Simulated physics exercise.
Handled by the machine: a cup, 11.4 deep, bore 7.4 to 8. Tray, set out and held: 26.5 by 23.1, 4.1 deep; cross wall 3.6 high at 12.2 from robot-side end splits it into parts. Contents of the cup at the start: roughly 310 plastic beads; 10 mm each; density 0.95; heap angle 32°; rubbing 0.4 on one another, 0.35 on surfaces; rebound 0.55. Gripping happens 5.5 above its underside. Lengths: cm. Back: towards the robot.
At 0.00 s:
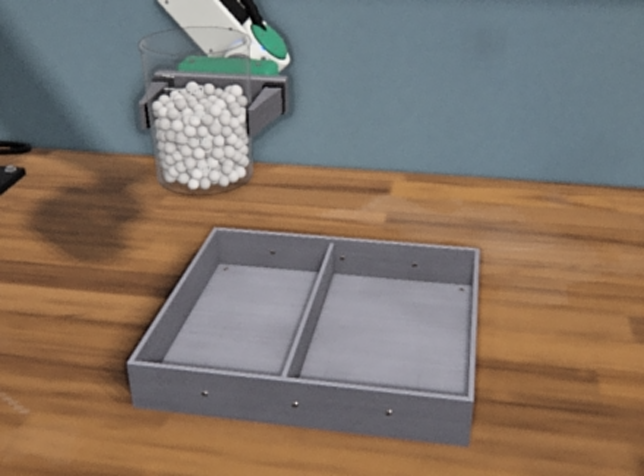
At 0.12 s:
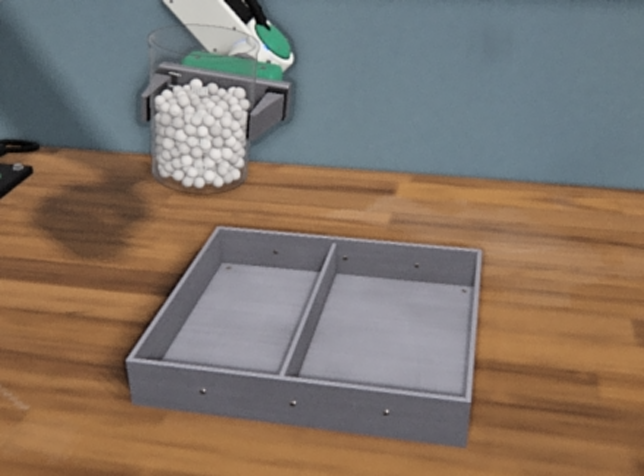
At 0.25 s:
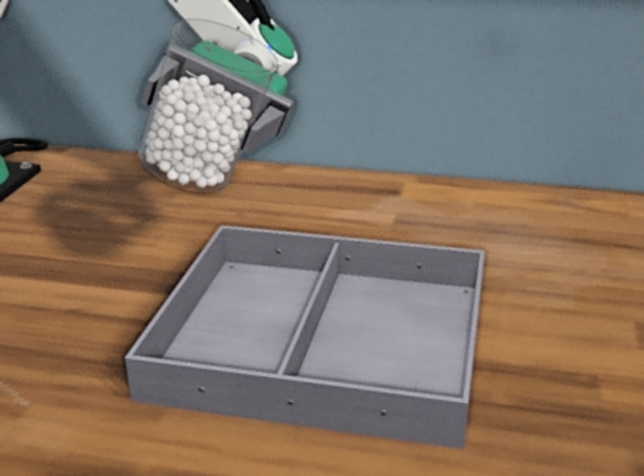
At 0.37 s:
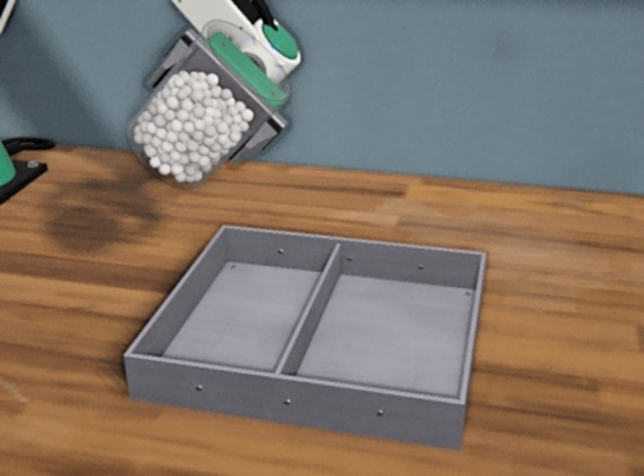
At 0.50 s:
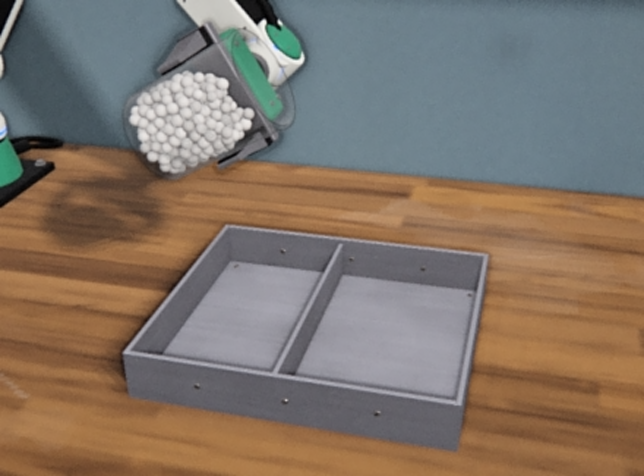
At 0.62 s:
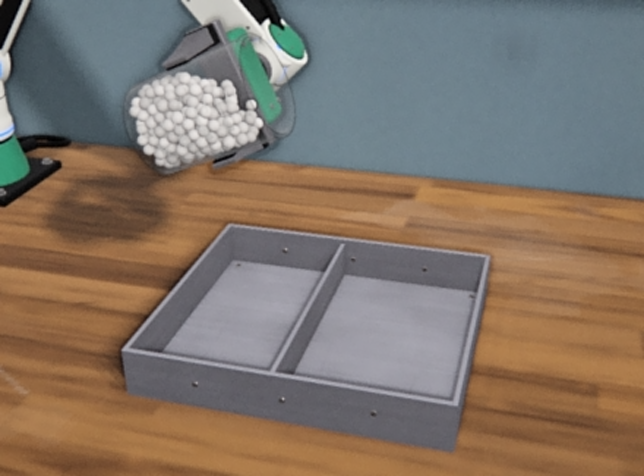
Above a wooden table, a robot gripper held a clear cup of small white beads behind a gray two-part tray, then steadily tilted it until the beads shifted toward one side.
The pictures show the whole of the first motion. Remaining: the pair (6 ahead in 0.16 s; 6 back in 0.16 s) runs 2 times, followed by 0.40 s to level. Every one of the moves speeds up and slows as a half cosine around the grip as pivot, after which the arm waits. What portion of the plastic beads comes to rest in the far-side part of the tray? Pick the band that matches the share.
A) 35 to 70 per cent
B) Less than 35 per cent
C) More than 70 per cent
The answer is B.
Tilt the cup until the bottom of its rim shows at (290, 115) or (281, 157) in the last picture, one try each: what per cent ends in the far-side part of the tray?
Near 5 and 70 in a hundred.
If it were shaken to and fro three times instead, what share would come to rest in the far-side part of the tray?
About 20 per cent in that case.
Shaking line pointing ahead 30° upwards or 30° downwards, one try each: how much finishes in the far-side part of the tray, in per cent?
Near 30 and 5 percent respectively.
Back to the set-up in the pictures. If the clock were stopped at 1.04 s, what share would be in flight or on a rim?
2 %.
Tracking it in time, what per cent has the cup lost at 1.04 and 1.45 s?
At the first moment 10 per cent, at the second 20 per cent.
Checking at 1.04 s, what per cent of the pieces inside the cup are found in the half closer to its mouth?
Share in the mouth half: About 25 %.
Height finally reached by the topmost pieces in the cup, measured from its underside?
Height at rest: Approx. 7.0 cm.
After 1.04 s, tilted 66° forward, highest piece 23 above the table; 277 in the cup, 19 in the far-side part, 6 in the robot-side part, 7 in flight or on a rim.
After 1.45 s, tilted 35° forward, highest piece 24 above the table; 241 in the cup, 49 in the far-side part, 18 in the robot-side part, 1 in flight or on a rim.
After 1.86 s, level, highest piece 23 above the table; 241 in the cup, 50 in the far-side part, 18 in the robot-side part.
After 2.91 s, level, highest piece 22 above the table; 241 in the cup, 50 in the far-side part, 18 in the robot-side part.
At rest, 241 in the cup, 50 in the far-side part, 18 in the robot-side part. That is 16 % in the far-side part of the tray.
